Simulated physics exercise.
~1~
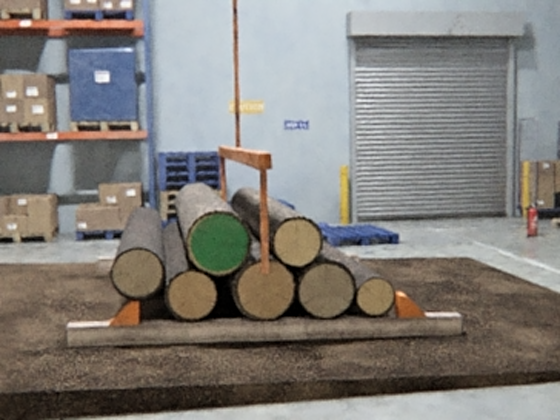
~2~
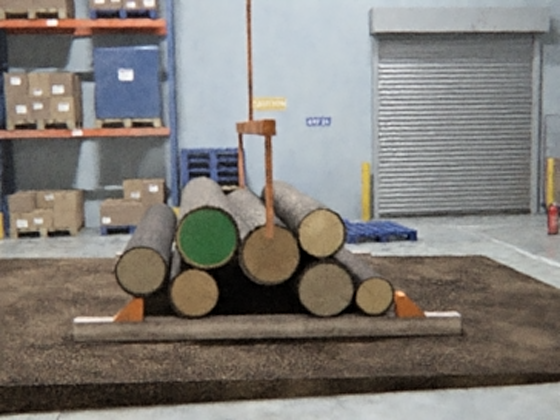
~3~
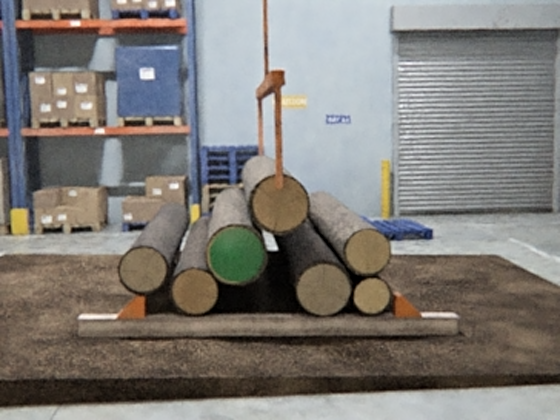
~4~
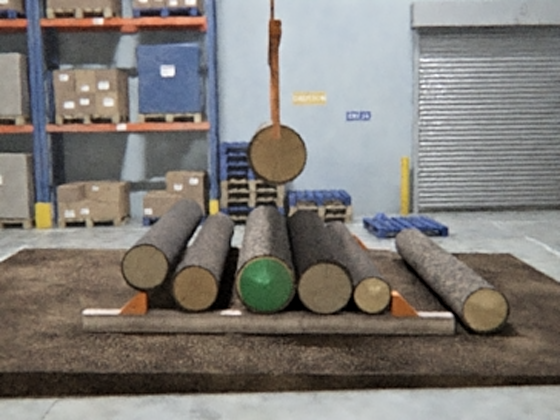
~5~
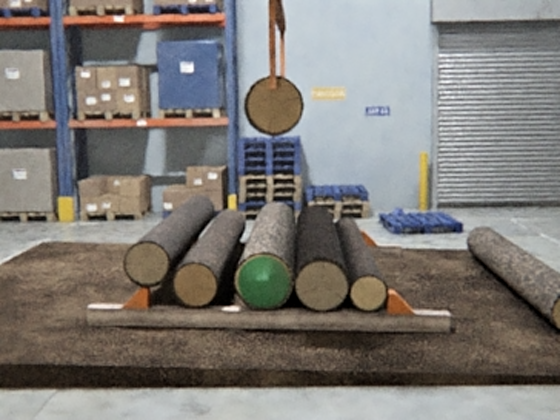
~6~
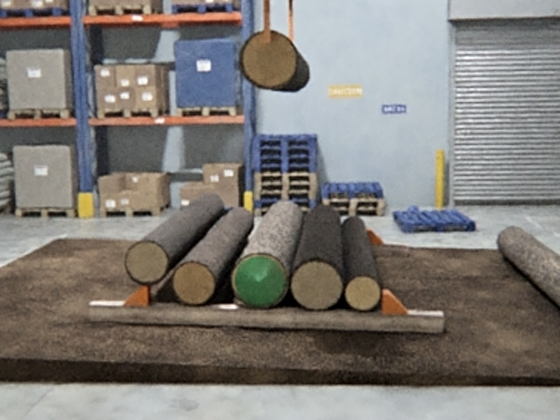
A log was hoisted out of a stack in a storage bay, and the green-ended log shifted left, then dropped into the gap beneath, while another log rolled off to the right, leaving five in a row below the hanging one.
